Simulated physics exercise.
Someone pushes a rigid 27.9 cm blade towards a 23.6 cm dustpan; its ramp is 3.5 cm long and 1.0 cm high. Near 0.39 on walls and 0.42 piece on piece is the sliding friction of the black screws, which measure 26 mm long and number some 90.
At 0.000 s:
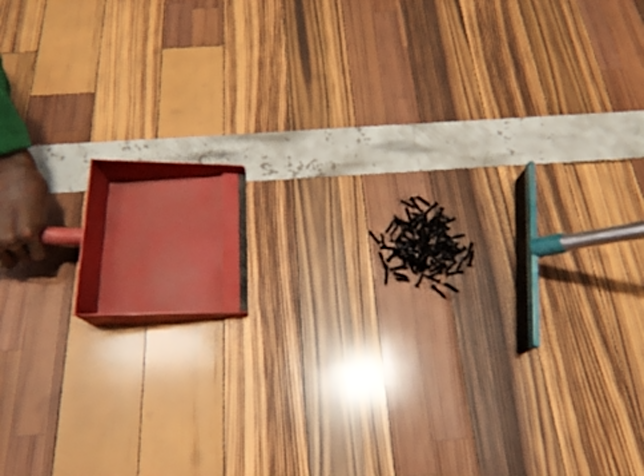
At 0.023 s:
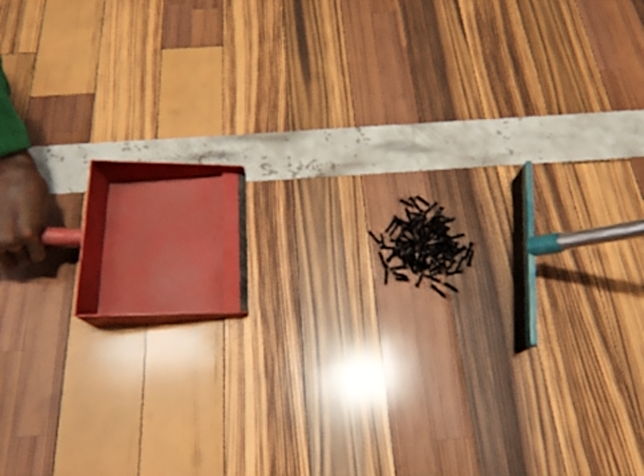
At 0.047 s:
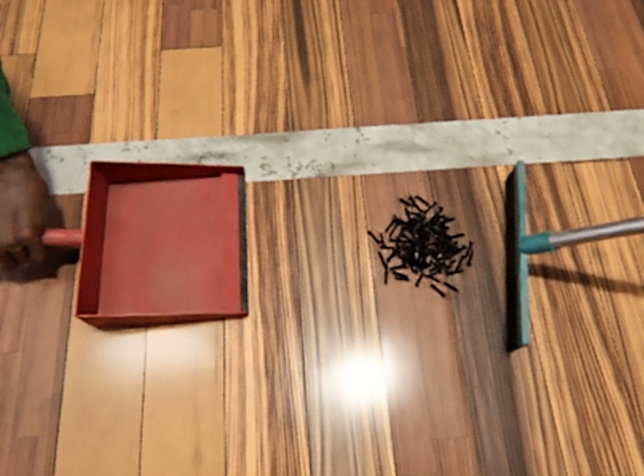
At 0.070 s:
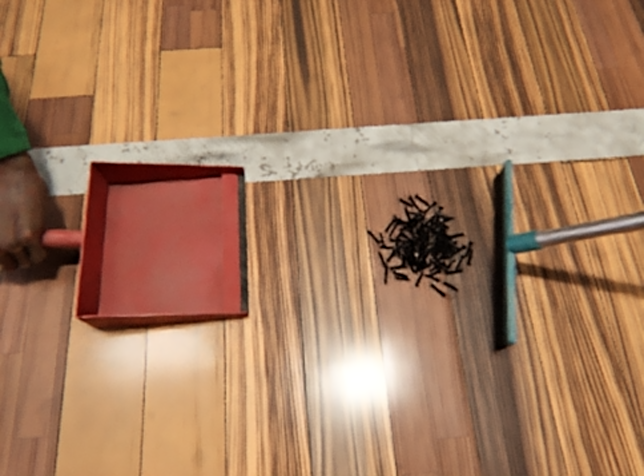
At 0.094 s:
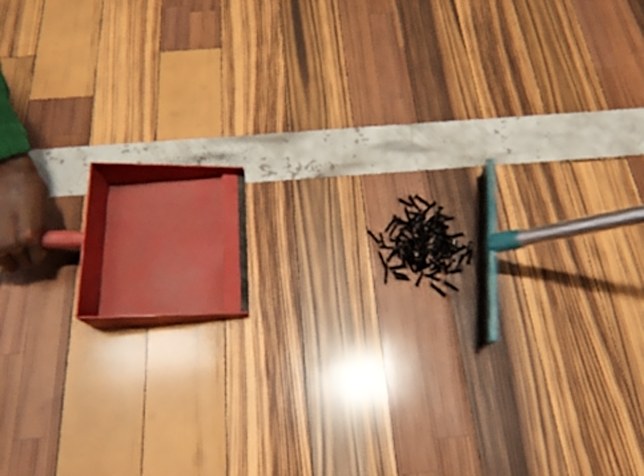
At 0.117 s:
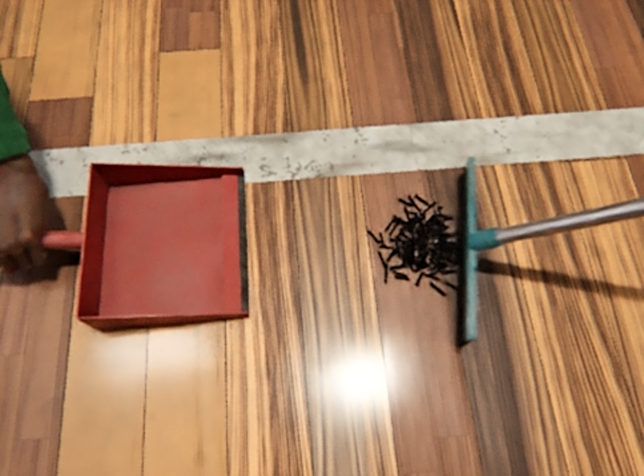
A teal blade on a metal handle slides left across a striped wooden floor and meets the near edge of a pile of small black pieces, bunching some together, while a hand holds a red dustpan still at left.
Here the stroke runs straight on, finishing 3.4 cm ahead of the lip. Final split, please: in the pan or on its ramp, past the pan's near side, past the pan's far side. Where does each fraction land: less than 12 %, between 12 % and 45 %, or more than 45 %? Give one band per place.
In the end pan: The greater quantity. Near side: Not much. Far side: Not much.
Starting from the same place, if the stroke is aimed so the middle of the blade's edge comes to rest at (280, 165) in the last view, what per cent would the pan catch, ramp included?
Roughly 45 percent.
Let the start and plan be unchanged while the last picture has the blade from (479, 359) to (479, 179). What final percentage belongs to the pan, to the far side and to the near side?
You'd see pan at 30, far at 0 and near at 15.
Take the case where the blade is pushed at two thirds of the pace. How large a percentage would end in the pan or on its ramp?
Share: Close to 30 %.
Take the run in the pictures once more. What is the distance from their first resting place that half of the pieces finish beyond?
I'd say close to 30 cm.
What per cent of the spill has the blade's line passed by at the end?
About 0 percent.
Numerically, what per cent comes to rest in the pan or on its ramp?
I reckon around 60 in a hundred.
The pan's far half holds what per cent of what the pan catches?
Estimate: Close to 60 %.
After 0.23 s, middle of the blade 18 cm from the lip; 0 % over the lip, far side 0 %, near side 0 %.
Then, at 0.31 s, middle of the blade 9 cm from the lip; 0 % over the lip, far side 0 %, near side 0 %.
After 0.53 s, middle of the blade 6 cm from the lip; 65 % over the lip, far side 5 %, near side 0 %.
By 1.5 s all is still; pan 60 %, near side 0 %, far side 5 %, in front of the lip or behind the blade 35 %.
